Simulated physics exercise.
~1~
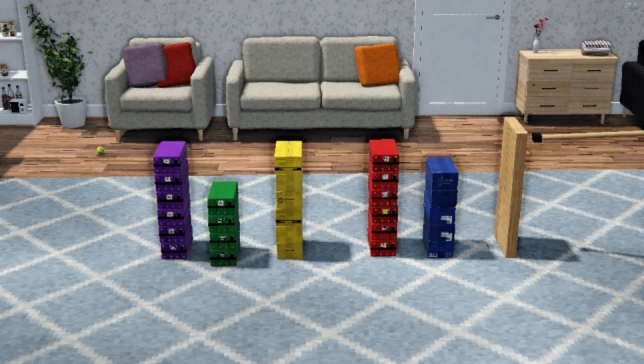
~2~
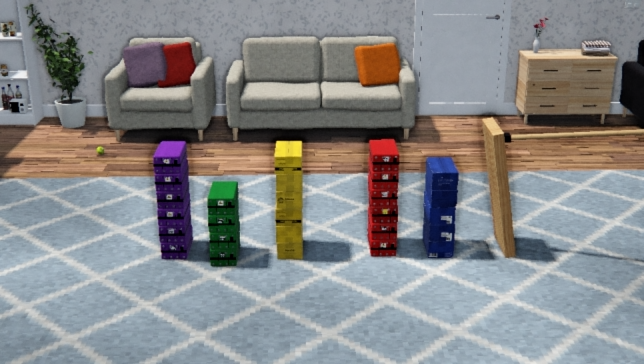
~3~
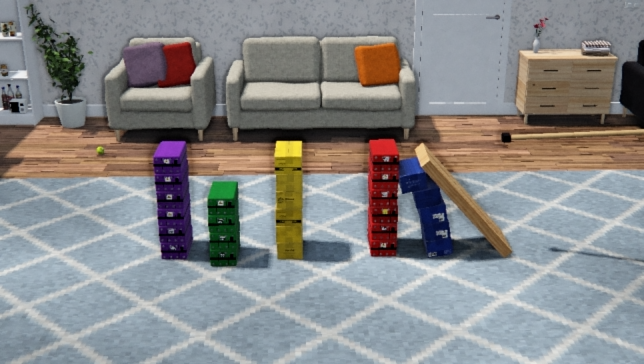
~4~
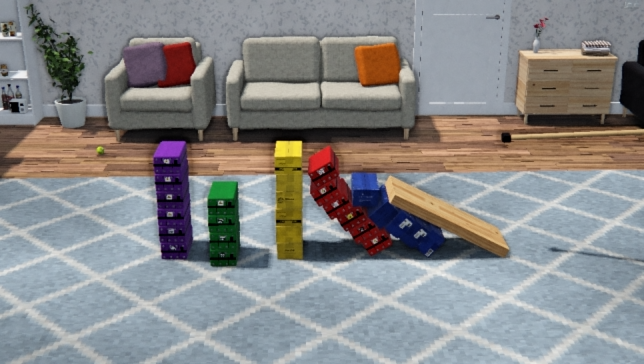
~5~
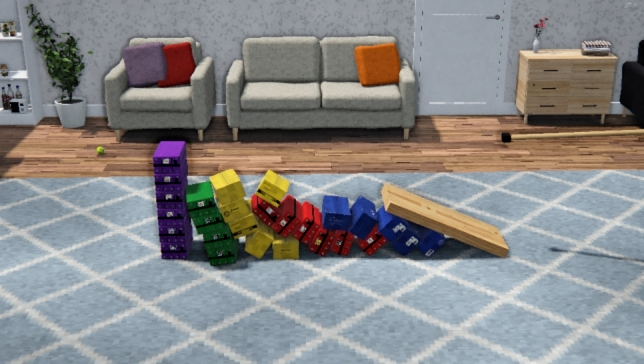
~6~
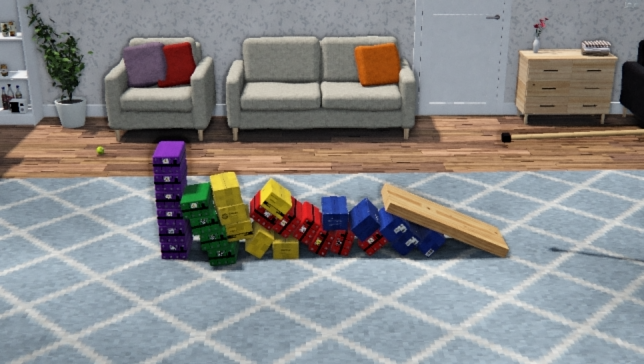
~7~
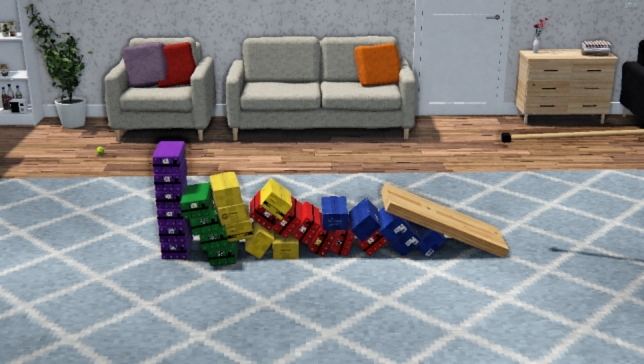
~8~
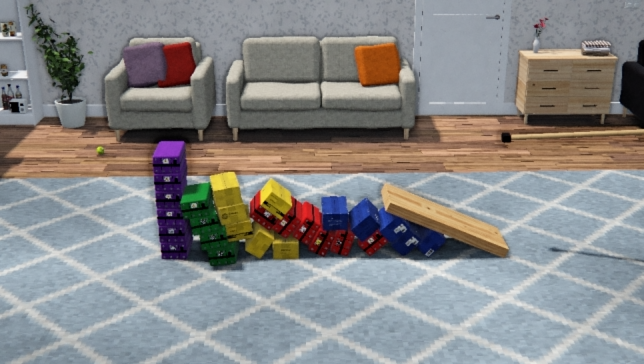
A pole pushed an upright wooden board over to the left onto a row of coloured box stacks, and the blue, red and yellow ones toppled in turn, ending heaped against the leaning green stack while the purple one stayed standing.
